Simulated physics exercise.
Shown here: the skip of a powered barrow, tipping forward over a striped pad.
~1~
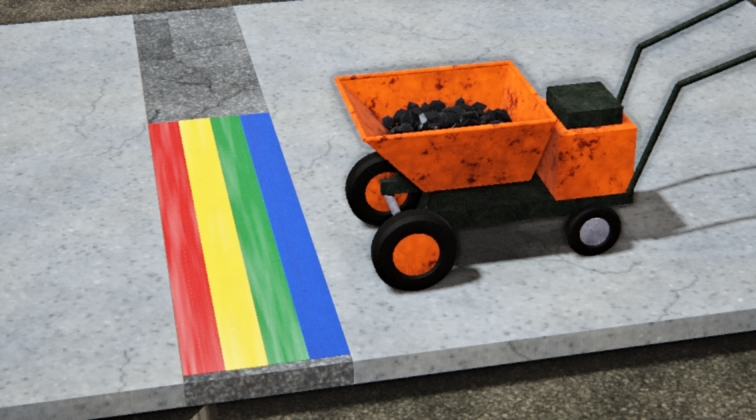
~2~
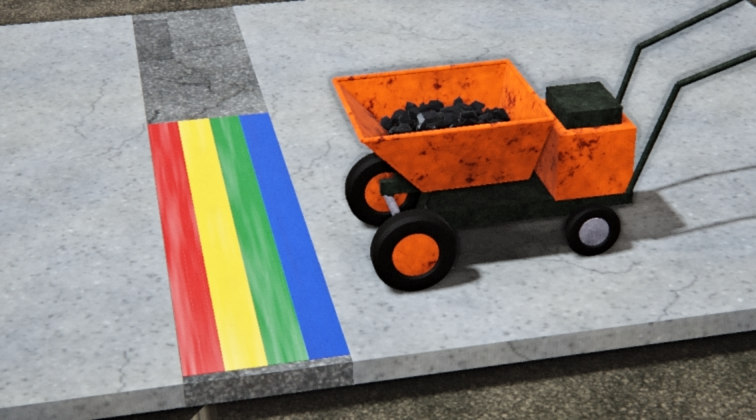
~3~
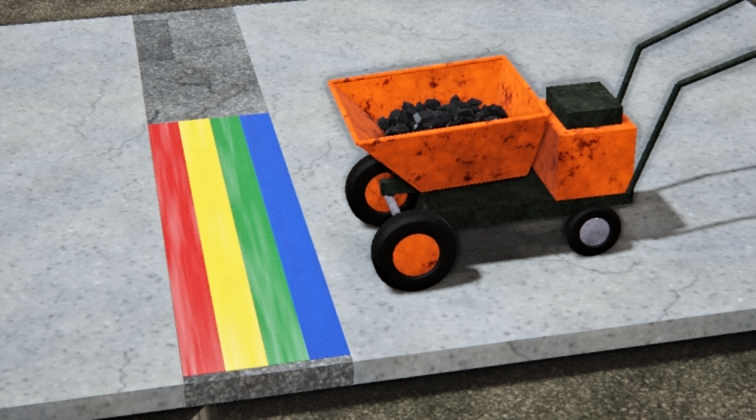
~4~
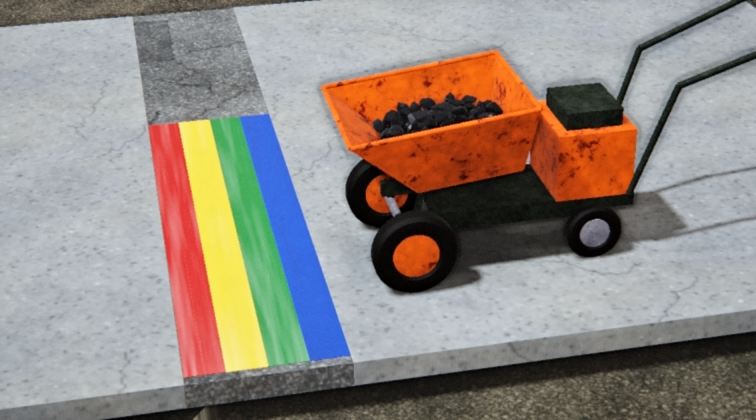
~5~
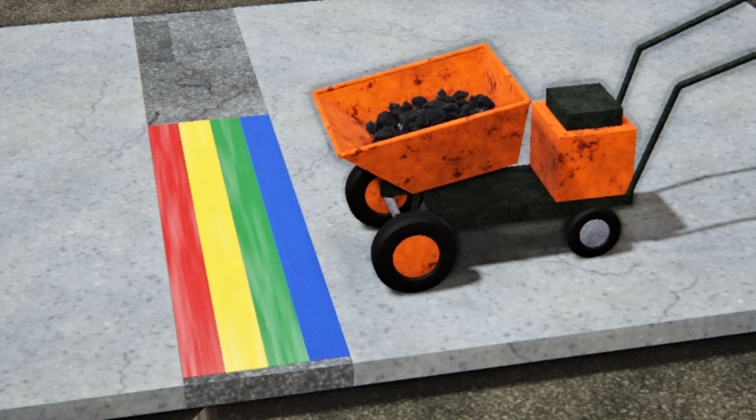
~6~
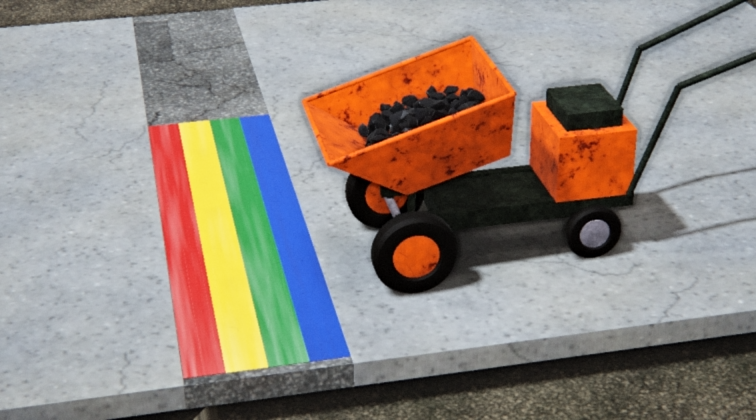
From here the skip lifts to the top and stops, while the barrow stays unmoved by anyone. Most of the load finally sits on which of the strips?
It sits mostly on the yellow strip.
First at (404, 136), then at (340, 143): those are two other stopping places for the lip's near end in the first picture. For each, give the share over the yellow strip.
The shares come out close to 20 and 20 per cent, in that order.
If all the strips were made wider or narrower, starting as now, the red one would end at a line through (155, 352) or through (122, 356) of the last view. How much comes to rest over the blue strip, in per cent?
Shares: About 0 per cent; about 0 per cent.
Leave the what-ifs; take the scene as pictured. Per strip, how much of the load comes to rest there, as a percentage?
Blue strip: 0 %, green strip: 15 %, yellow strip: 30 %, red strip: 20 %.
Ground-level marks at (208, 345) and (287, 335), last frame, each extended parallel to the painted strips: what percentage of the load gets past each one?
In order: Near 20 %, then 70 %.
Just after the last frame, skip tipped steeply; every one in the skip.
A moment on, skip tipped right over; the larger part in the skip; about a tenth over the green strip; about a tenth over the yellow strip; just a few over the red strip.
Further on, skip tipped right over; roughly a quarter in the skip; about a tenth over the green strip; roughly a quarter over the yellow strip; roughly a quarter over the red strip; about a tenth off the paint.
When it is over, skip tipped right over; roughly a quarter in the skip; not one over the blue strip; about a tenth over the green strip; roughly a quarter over the yellow strip; roughly a quarter over the red strip; about a tenth off the paint.
